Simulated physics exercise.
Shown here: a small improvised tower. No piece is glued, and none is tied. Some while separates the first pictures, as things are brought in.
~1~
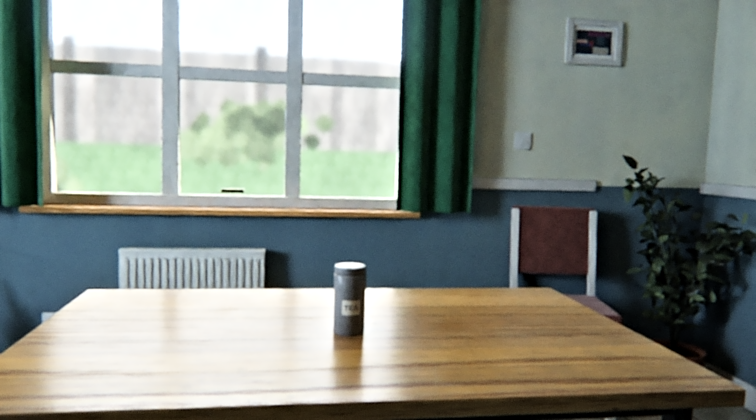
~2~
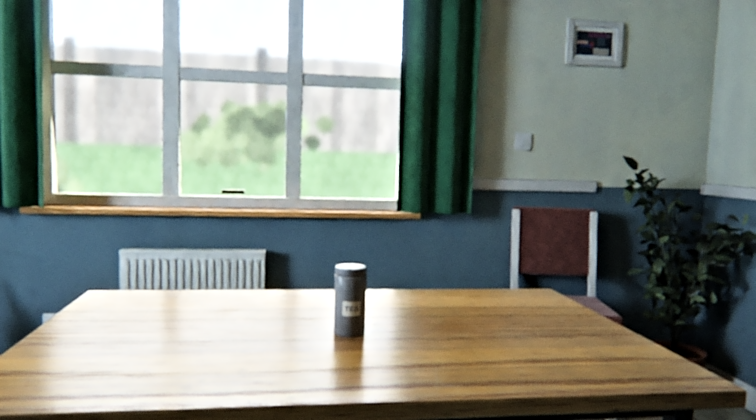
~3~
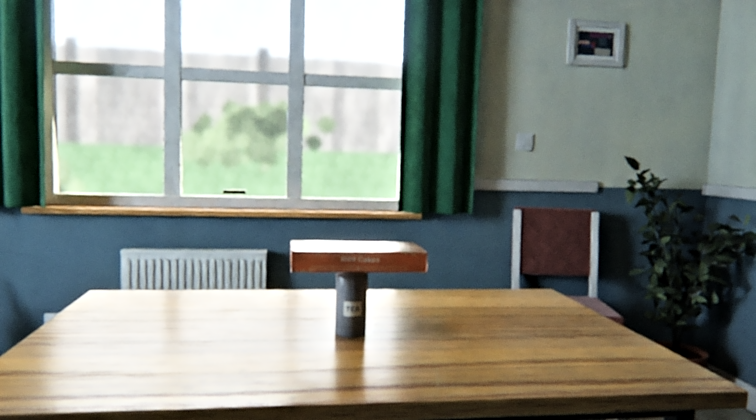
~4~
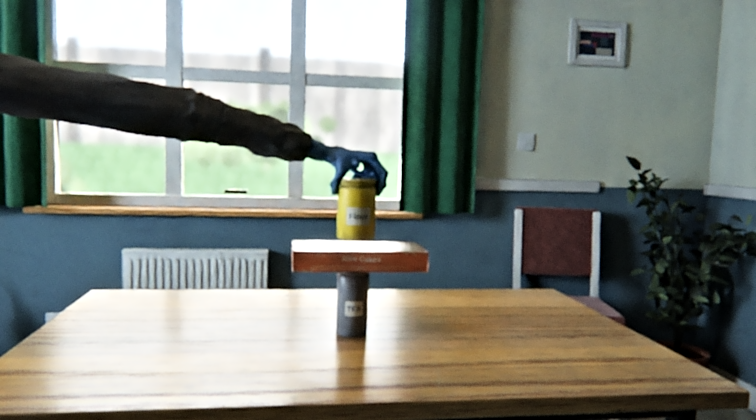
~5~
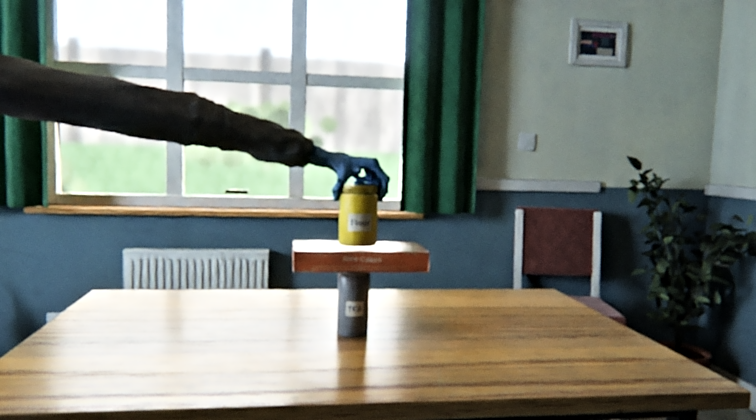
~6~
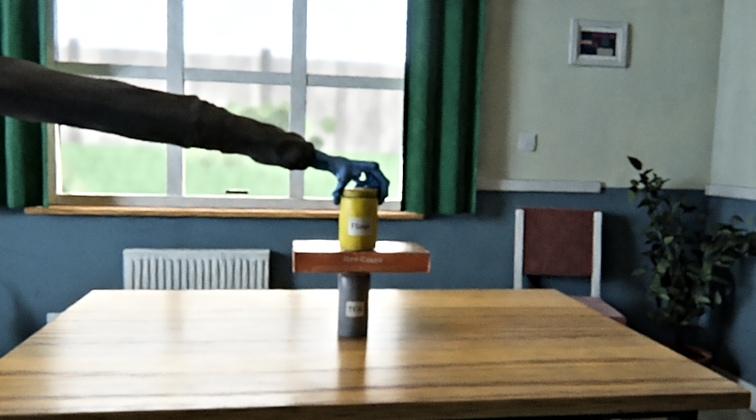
A small tower rises near the middle of a wooden table, seen from across the tabletop in a blue-and-cream room with a green-curtained window, a white radiator, and a reddish chair and plant at right. A dark grey canister stands alone at first, then a flat orange packet lies across its top. A dark-sleeved arm with a blue-gloved hand reaches in from the left, lowers a yellow jar onto the packet and keeps hold, the view almost still.
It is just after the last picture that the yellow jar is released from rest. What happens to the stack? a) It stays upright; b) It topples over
Answer: A.
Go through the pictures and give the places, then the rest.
In the first frame, the last thing is not in view yet.
In the second frame, the last thing is not in view yet.
In the third frame, the last thing is not in view yet; orange packet (356, 256).
In the fourth frame, coming down; yellow jar (357, 209); orange packet (358, 256).
In the fifth frame, coming down; yellow jar (358, 215); orange packet (358, 256).
In the sixth frame, set down, still held; yellow jar (359, 218); orange packet (359, 256).
Then, 0.30 s later than the last frame, all is still.
Then, 0.70 s later than the last frame, yellow jar resting near (359, 219).
When it is over, all 3 as before. End places, in pixels of the last picture, yellow jar near (359, 219). The stack holds.
